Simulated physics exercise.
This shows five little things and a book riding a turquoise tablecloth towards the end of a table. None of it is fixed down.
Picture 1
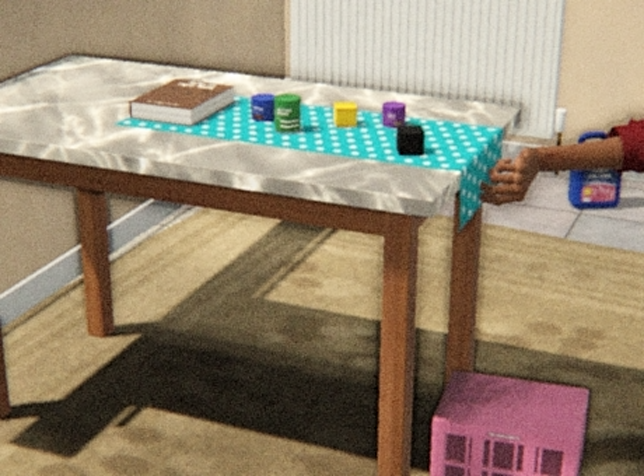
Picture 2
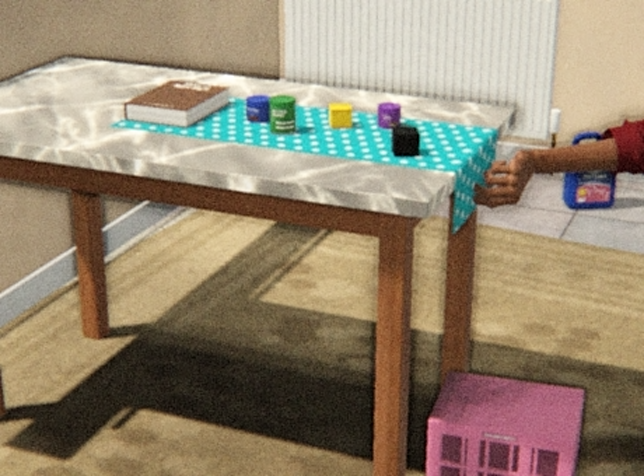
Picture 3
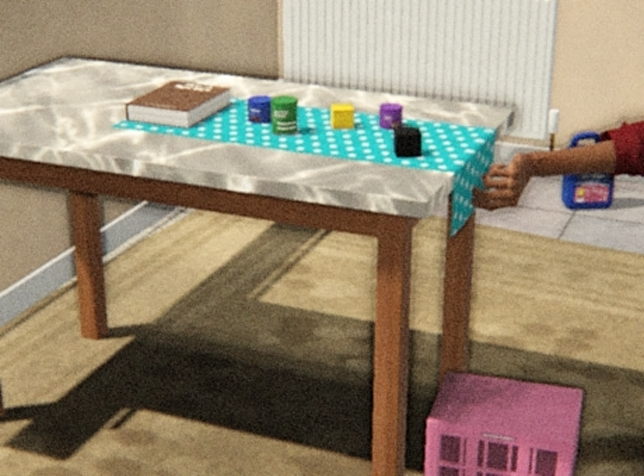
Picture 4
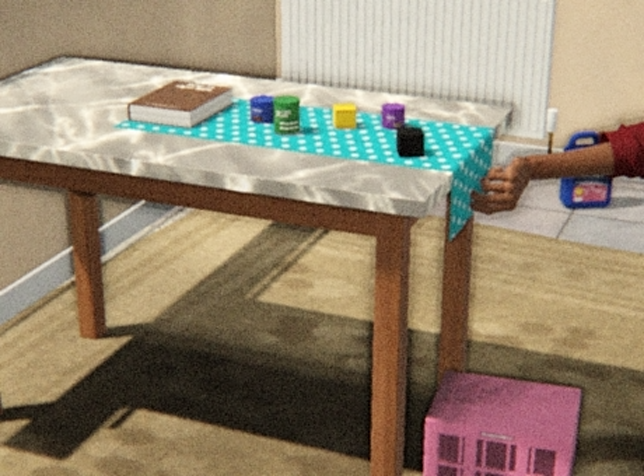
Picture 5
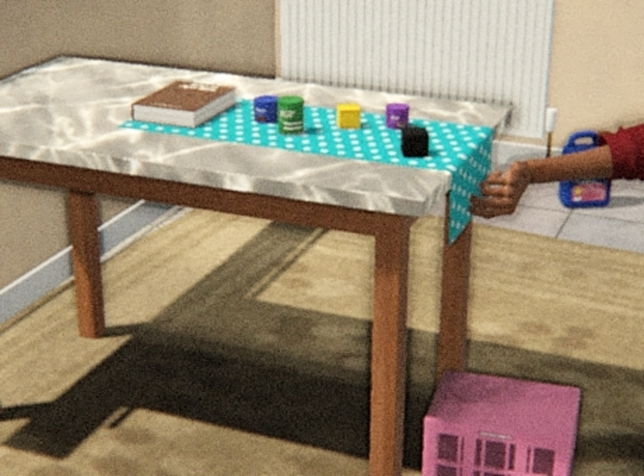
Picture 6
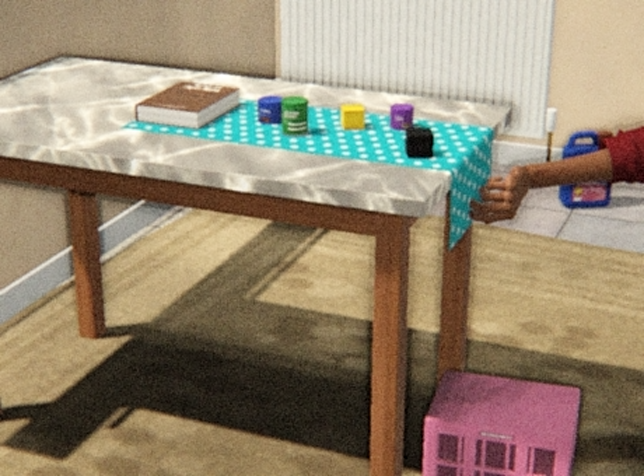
In a room with a pale radiator, a marble-patterned table is seen from slightly above. A brown book, blue and green pots, a yellow cube, a purple pot and a black cube sit left to right on a dotted turquoise cloth, with a pink crate below right. The view shifts slightly at first, then the cloth and everything on it creep right beside a red-sleeved arm's closed hand, its hem lowering.
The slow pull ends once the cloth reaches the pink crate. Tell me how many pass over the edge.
What comes down is a group of four.
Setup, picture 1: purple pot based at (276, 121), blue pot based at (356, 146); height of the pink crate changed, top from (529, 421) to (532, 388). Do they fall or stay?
First the purple pot: It is still up there. Then the blue pot: It ends off the top.
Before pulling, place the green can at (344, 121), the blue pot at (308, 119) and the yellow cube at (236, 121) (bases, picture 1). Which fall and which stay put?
Outcome: Green can falls away, blue pot falls away, yellow cube stays.
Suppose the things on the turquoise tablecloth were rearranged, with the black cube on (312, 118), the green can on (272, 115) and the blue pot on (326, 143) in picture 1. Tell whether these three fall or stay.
The black cube ends up knocked off, the green can ends up still aboard, the blue pot ends up knocked off.
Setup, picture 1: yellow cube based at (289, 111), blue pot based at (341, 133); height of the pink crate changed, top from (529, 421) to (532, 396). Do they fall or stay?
Yellow cube stays, blue pot is gone.
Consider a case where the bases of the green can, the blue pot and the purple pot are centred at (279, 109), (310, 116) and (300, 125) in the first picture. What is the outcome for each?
The green can ends up on top still, the blue pot ends up off the top, the purple pot ends up off the top.
Early on, hem near (469, 267); black cube gone.
Midway, hem near (469, 331); black cube and purple pot gone.
Near the end, hem on the crate; black cube, purple pot, yellow cube and green can gone.
Finally, hem on the crate; black cube, purple pot, yellow cube and green can gone. The count of fallen things is four.
